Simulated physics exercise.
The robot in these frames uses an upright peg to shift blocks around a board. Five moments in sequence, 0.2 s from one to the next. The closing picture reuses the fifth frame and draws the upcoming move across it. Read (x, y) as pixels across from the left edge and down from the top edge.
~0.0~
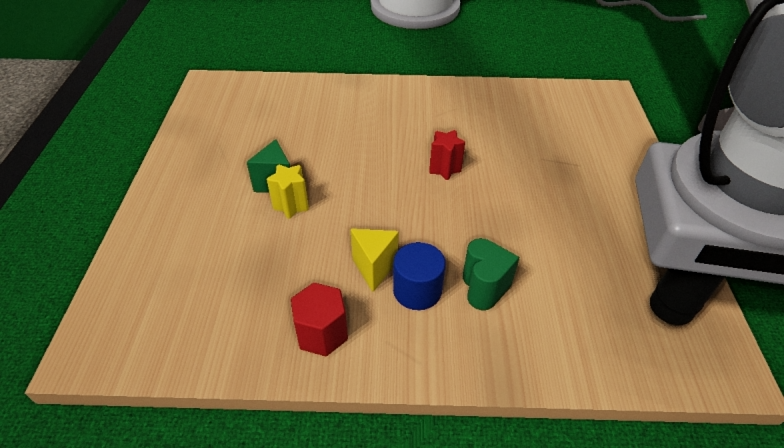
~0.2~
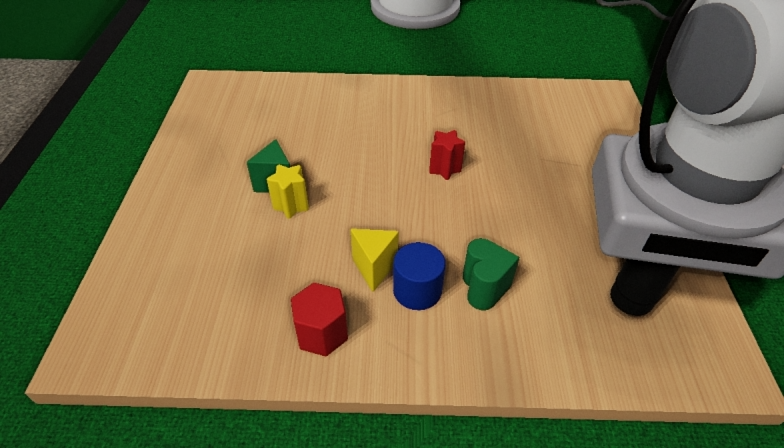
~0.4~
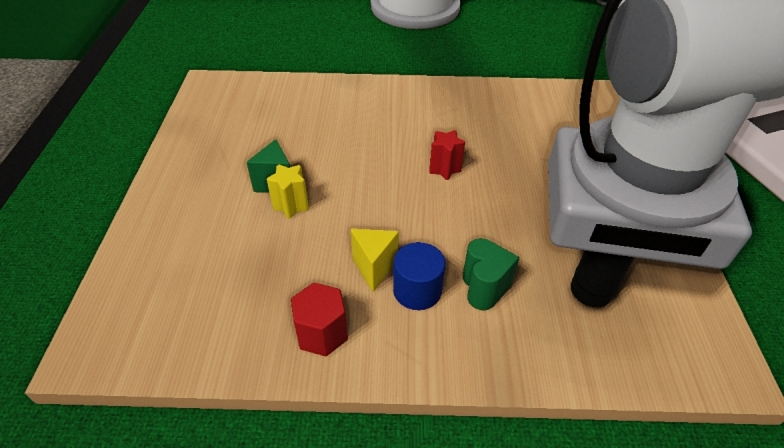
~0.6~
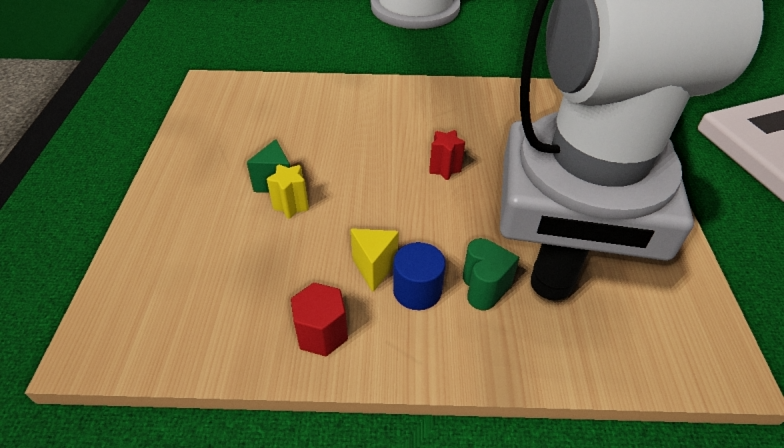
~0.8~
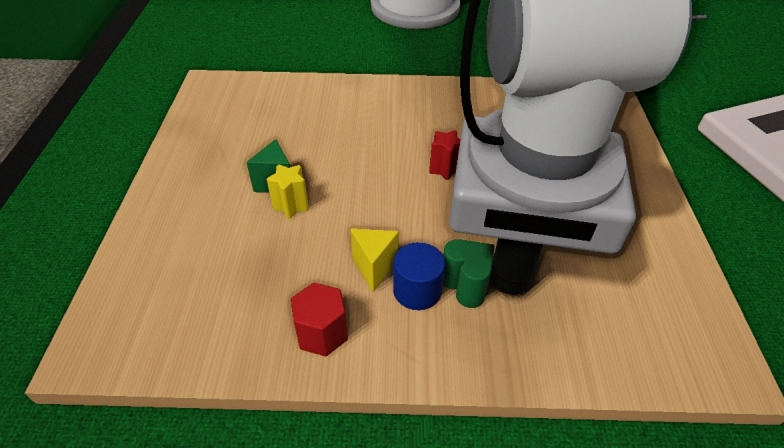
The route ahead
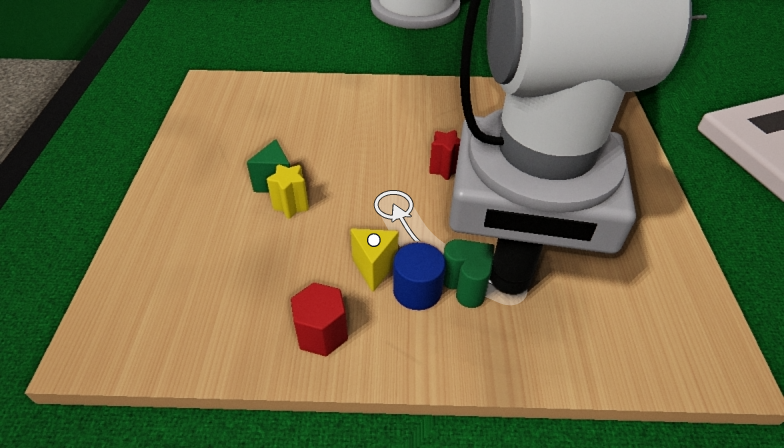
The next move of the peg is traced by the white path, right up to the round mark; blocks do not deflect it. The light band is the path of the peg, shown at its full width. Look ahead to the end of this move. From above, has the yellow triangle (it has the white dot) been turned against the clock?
It seems not.
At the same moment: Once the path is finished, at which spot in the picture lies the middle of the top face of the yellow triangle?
In the picture, that point is around (337, 243).
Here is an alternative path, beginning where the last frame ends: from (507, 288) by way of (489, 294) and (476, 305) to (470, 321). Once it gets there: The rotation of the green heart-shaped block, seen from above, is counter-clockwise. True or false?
My answer: False.
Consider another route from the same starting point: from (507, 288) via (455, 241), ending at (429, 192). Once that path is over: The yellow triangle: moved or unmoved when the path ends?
My prediction: It remains in place.
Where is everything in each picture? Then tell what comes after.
Peg tip (671, 308); block tops, yellow star block (286, 175); yellow triangle (374, 240); blue disc (420, 261); red star block (448, 138); green heart-shaped block (491, 258), in the first picture.
Peg (631, 299); blocks unchanged, in the second picture.
Peg (591, 291); blocks unchanged, in the third picture.
Peg (550, 285); blocks unchanged, in the fourth picture.
Peg (510, 279); yellow star block (286, 175); yellow triangle (374, 240); blue disc (420, 261); red star block (448, 138); green heart-shaped block (472, 256), in the fifth picture.
Path on the board, from (507, 288) by way of (456, 267) and (415, 239) to (394, 205); the dot is on the yellow triangle.
On the path given first. One third of the way, peg (457, 257); yellow triangle (364, 239), turned 15° clockwise; blue disc (393, 264); green heart-shaped block (419, 237), turned 20° anticlockwise.
Two thirds of the way, peg (415, 229); yellow triangle (337, 243), turned 20° clockwise; blue disc (385, 265); green heart-shaped block (390, 231), turned 50° anticlockwise.
At the end, peg (394, 195); yellow star block in place; yellow triangle (337, 243), turned 20° clockwise; blue disc (385, 265); red star block in place; green heart-shaped block (390, 231), turned 50° anticlockwise.
